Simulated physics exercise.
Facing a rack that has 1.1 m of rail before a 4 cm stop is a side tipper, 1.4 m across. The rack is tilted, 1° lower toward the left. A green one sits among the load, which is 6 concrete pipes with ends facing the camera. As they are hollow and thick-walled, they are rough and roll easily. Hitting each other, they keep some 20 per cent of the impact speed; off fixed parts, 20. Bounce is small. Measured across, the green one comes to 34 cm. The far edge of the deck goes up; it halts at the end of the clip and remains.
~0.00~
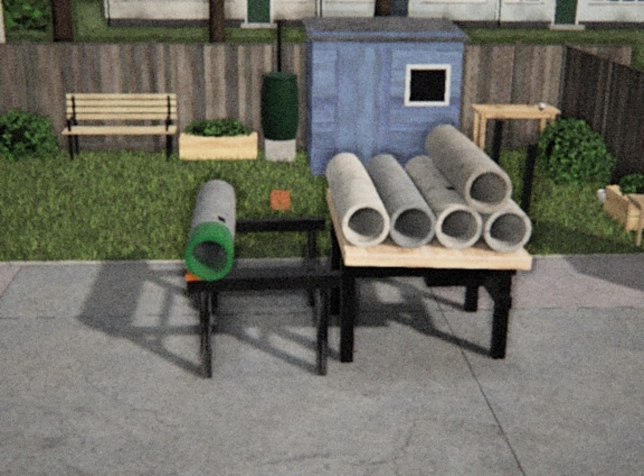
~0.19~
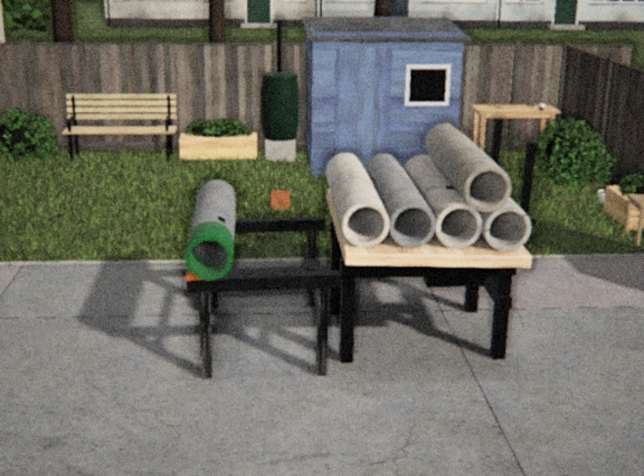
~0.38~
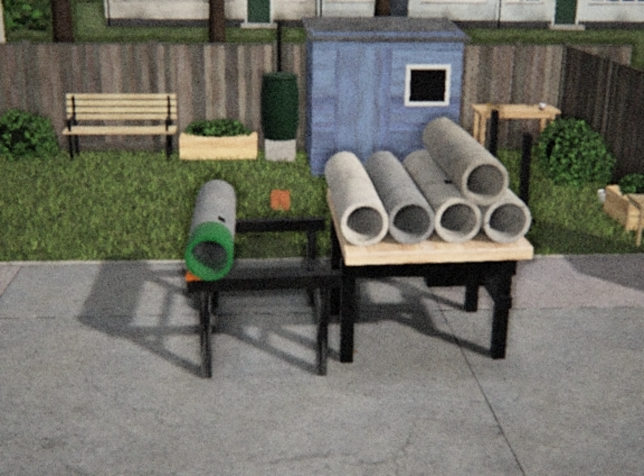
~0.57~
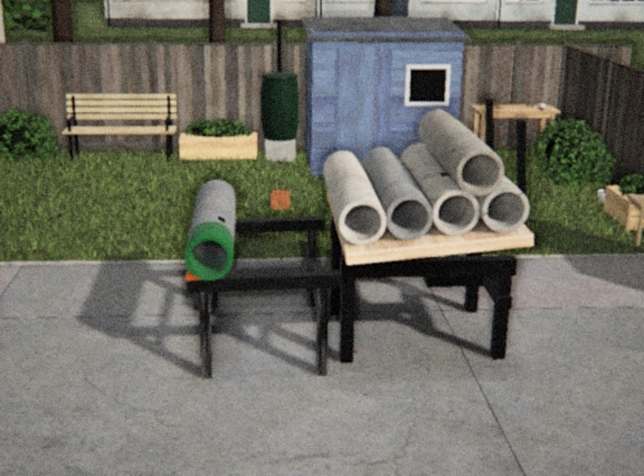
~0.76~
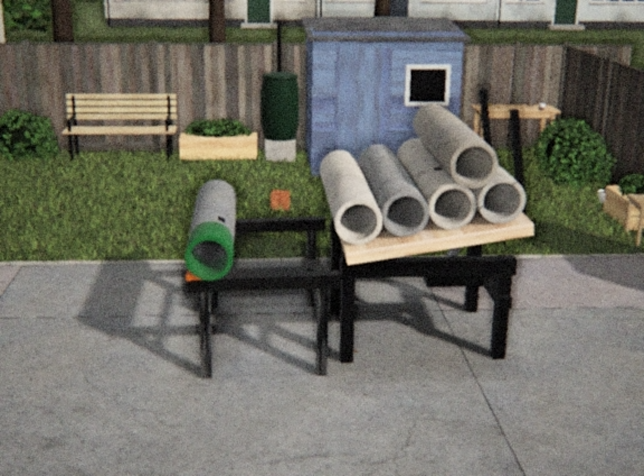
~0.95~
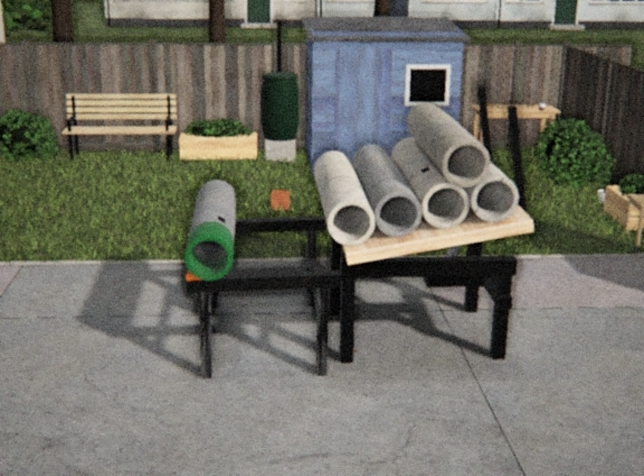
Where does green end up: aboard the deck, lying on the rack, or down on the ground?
It ends up lying on the rack.
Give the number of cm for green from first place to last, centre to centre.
For green, around 0.
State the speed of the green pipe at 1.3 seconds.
It moves at about 0.0 m/s.
After 1.3 s, green is on the rack, 15 cm from the rack's far end; 0 past the stop so far.
At rest (3.3 s), green is on the rack, 15 cm from the rack's far end; 0 past the stop so far.
